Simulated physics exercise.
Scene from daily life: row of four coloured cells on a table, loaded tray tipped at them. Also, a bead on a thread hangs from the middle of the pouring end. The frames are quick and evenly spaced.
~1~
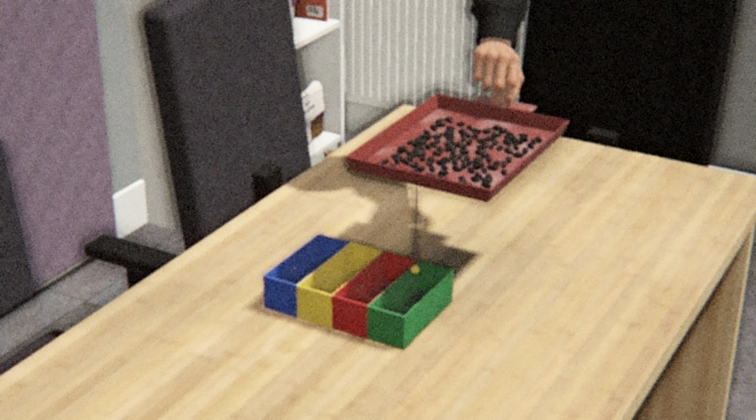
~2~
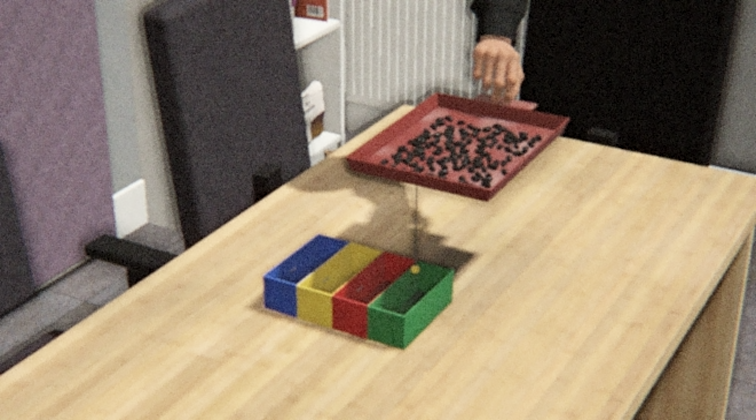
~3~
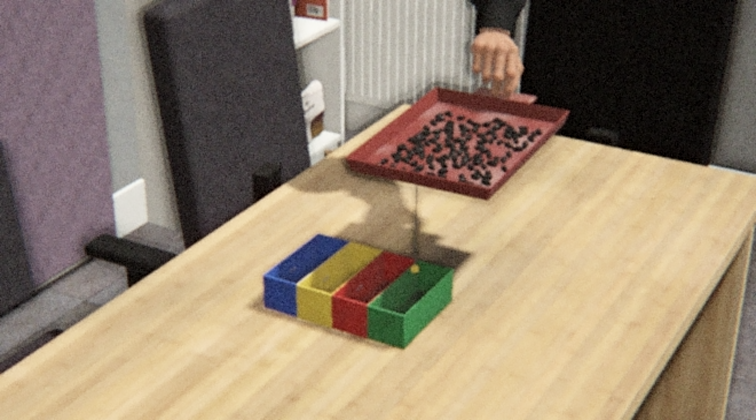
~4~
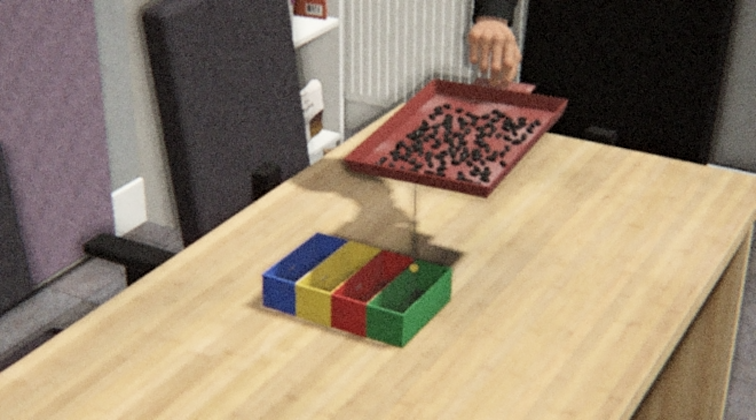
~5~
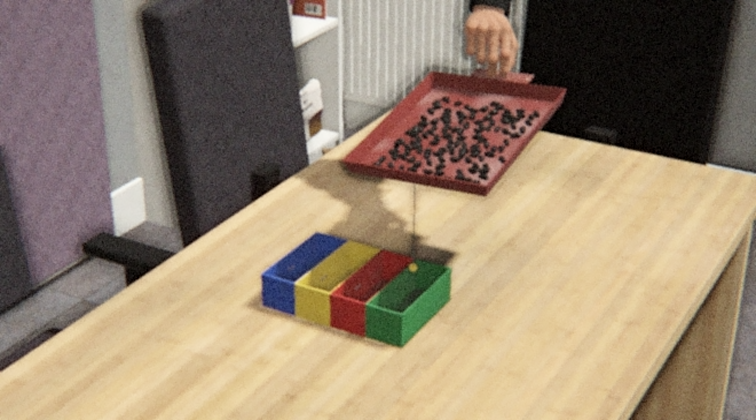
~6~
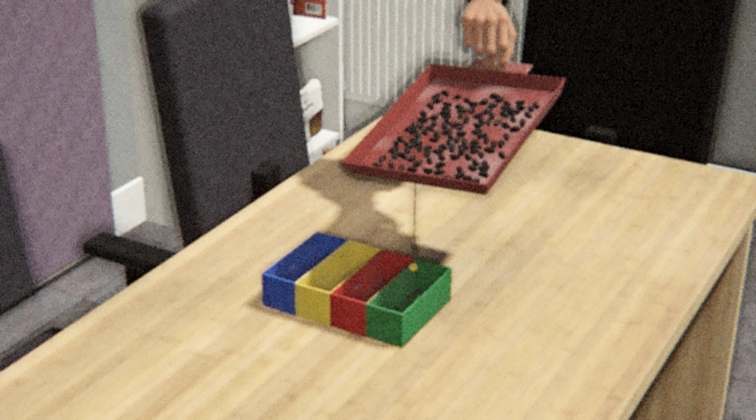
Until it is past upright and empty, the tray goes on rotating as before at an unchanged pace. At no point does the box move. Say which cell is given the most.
The yellow cell is given the most.
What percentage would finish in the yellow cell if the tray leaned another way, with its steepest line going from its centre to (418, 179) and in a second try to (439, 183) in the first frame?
I'd put it at some 20 % and then some 0 %.
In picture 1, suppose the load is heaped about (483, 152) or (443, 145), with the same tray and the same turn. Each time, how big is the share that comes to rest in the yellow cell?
Share in order: Roughly 40 %, 50 %.
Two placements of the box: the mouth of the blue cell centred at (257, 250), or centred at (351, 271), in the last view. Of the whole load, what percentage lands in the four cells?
Close to 70 in a hundred, then close to 80 in a hundred.
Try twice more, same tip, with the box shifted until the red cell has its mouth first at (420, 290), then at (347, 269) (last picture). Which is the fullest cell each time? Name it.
The answer is the blue cell for the first try and the cell in red for the second.
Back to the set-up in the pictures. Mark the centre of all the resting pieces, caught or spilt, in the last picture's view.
Once it all stops, the middle lies near (343, 302).
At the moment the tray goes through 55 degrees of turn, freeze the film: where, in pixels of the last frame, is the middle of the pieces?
Roughly (406, 148).
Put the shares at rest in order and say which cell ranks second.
Ranked number two: Red.
Soon, tray tipped steeply; all on the tray.
A while on, tray tipped right over; most on the tray; a small part in the yellow cell; a small part in the red cell; a stray few falling or outside the box.
Towards the end, tray tipped past a quarter turn; about half in the yellow cell; about a third in the red cell; a small part in the green cell; a stray few in the blue cell; a small part falling or outside the box.
Finally, tray tipped past a quarter turn; about half in the yellow cell; about a third in the red cell; a small part in the green cell; a stray few in the blue cell; a small part outside the box.
